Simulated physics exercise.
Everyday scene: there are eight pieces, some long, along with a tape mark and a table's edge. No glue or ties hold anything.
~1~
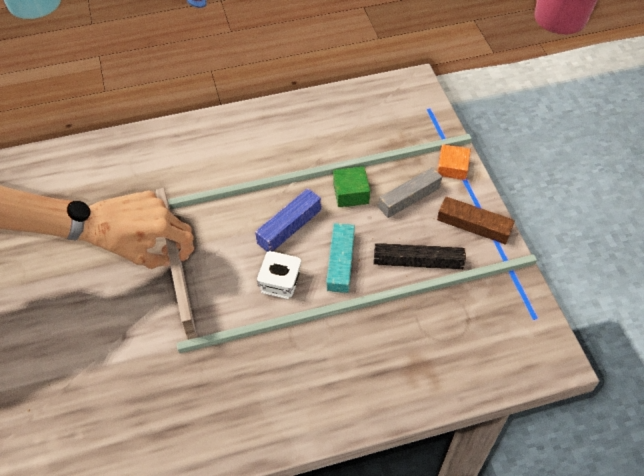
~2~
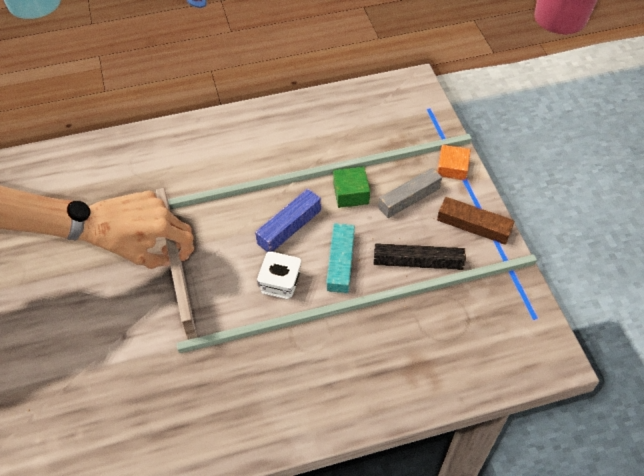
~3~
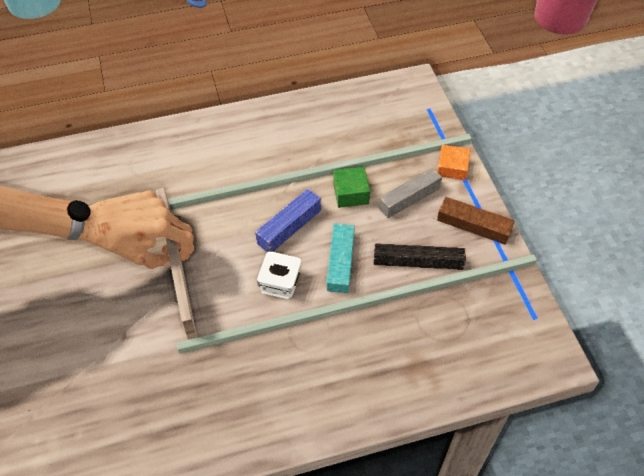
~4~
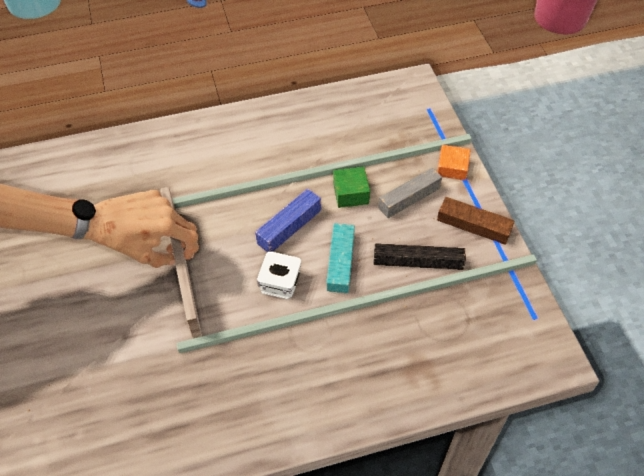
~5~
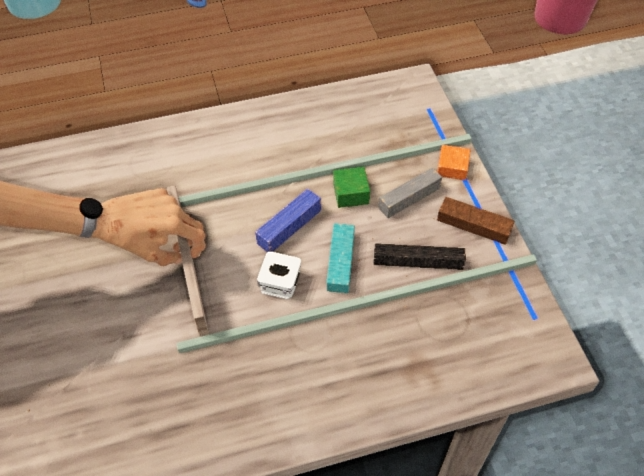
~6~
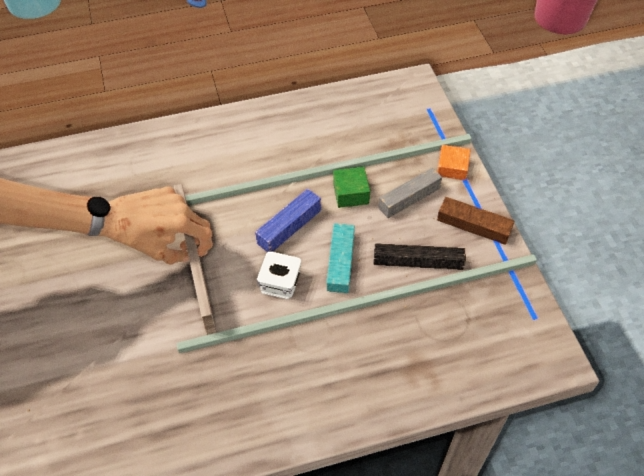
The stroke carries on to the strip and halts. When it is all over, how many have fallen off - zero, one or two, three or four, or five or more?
I expect at least five of them will drop off.
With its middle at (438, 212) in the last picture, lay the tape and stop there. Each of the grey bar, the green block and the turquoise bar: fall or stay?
In this case the grey bar does not drop; next, the green block does not drop; last, the turquoise bar does not drop.
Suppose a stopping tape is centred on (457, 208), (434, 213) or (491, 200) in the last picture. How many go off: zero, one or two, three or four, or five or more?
Taking the three tapes one at a time, the answers are three or four, then one to two, then 5 or more.
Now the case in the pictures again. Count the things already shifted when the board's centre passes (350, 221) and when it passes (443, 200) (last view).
Tally: First 5; then 8.
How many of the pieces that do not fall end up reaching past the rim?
It would come to 1.
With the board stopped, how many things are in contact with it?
2 in contact.
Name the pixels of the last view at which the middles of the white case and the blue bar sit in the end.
Roughly (504, 214), and the other roughly (473, 170).
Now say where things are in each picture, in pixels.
The first frame shows orange block (454, 162); brown bar (475, 220); grey bar (410, 192); board (176, 261); tape (477, 203).
The second frame shows brown bar (475, 220); black bar (419, 256).
The third frame shows grey bar (410, 193); white case (280, 276).
The fourth frame shows orange block (454, 163); green block (351, 187).
The fifth frame shows brown bar (475, 220); turquoise bar (341, 257).
The sixth frame shows orange block (454, 163); brown bar (475, 220); grey bar (410, 193); board (194, 257); tape (477, 203).
Soon after, none off yet; orange block at rest near (454, 163); brown bar at rest near (475, 220); grey bar at rest near (410, 193).
In the end, the number that fall off is five or more; gone, turquoise bar, green block, black bar, grey bar, brown bar and orange block.
